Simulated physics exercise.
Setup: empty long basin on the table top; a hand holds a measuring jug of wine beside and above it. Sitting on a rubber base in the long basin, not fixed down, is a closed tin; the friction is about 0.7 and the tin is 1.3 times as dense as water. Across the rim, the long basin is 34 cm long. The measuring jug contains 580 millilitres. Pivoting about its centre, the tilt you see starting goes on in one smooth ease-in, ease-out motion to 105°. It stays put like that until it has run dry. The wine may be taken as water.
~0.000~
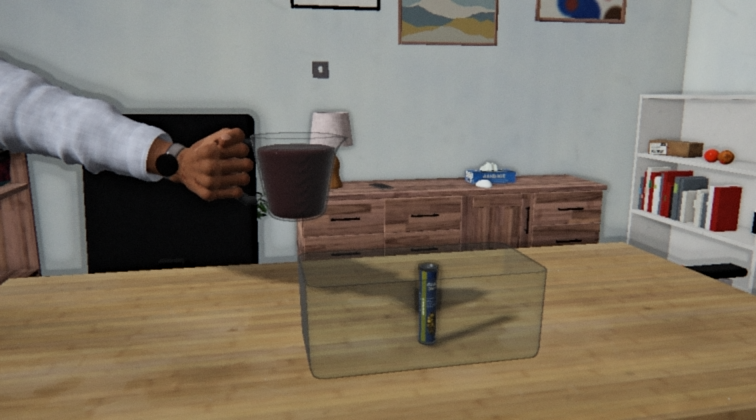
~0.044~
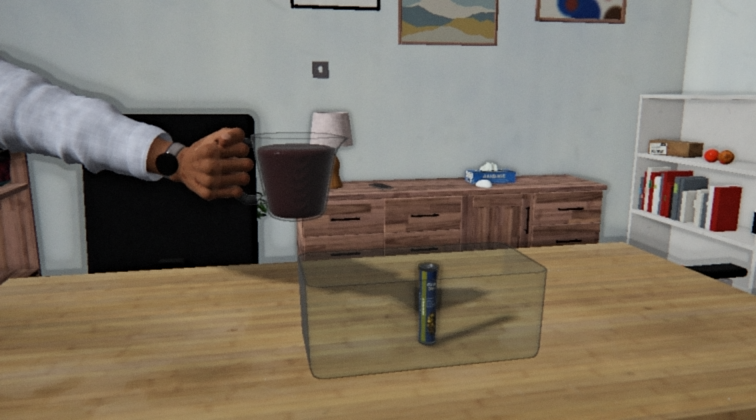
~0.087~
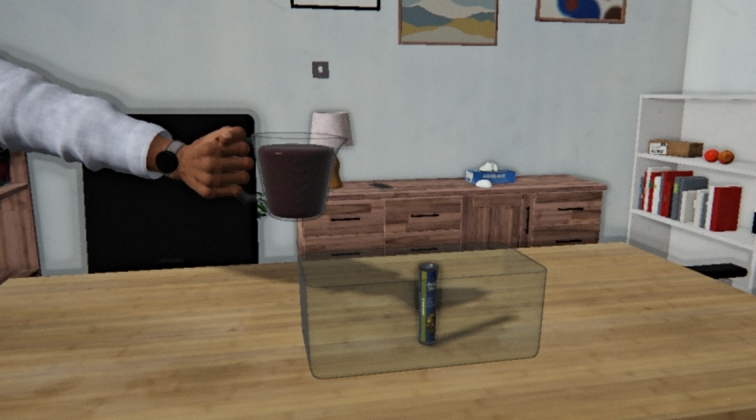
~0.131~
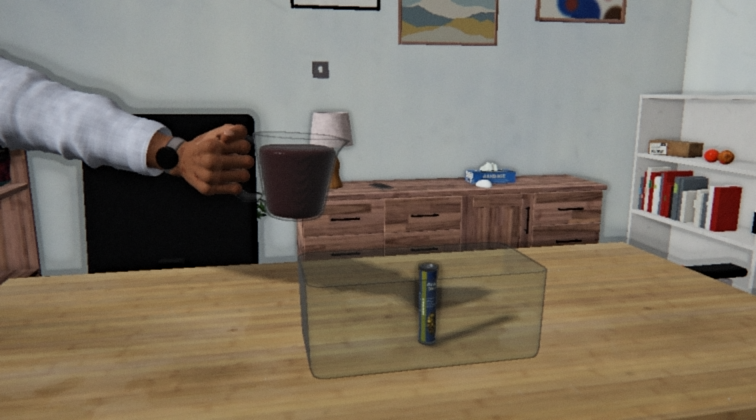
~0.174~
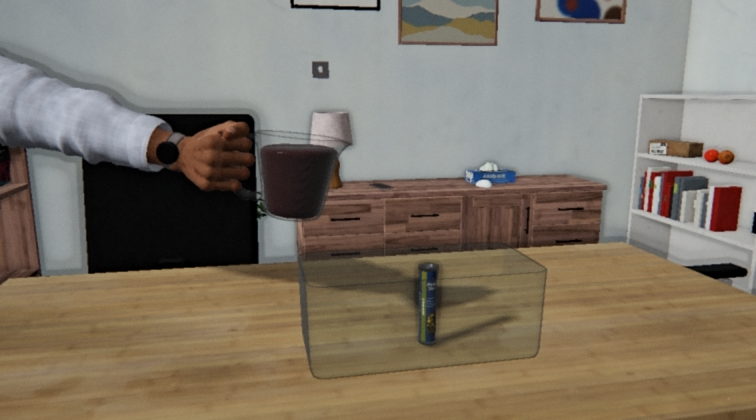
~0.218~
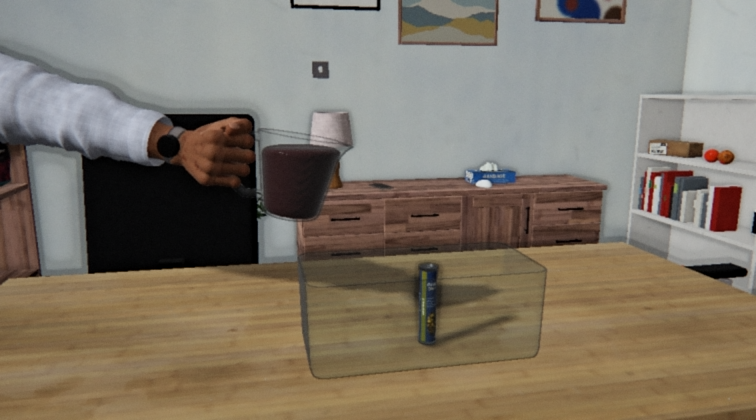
Above a clear basin holding a small tin, a hand slowly tilts a jug of dark liquid rightward.
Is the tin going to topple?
It will make it through.
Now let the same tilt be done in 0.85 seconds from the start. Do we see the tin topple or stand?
With that tilt, the tin stays on its base.
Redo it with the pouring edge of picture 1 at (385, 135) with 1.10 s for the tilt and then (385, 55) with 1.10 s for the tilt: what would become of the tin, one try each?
First it tips over; then it tips over.
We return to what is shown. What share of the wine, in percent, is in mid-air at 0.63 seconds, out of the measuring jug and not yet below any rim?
At that moment, about 20 percent.
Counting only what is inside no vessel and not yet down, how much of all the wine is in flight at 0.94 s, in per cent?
Near 16 in a hundred.
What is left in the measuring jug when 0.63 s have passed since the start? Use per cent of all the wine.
Roughly 72 %.
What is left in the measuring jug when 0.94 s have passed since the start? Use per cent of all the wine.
I'd say some 14 per cent remains.
By 0.63 s the tilt is 65° and 72 per cent is still to pour; the tin stands where it began.
By 0.94 s the tilt is 99° and 15 per cent is still to pour; the tin stands where it began.
By 1.25 s the tilt is 105° and 0 per cent is still to pour; the tin stands where it began.
By 1.60 s the tilt is 105° and 0 per cent is still to pour; the tin stands where it began.
At rest the tin stands where it began.
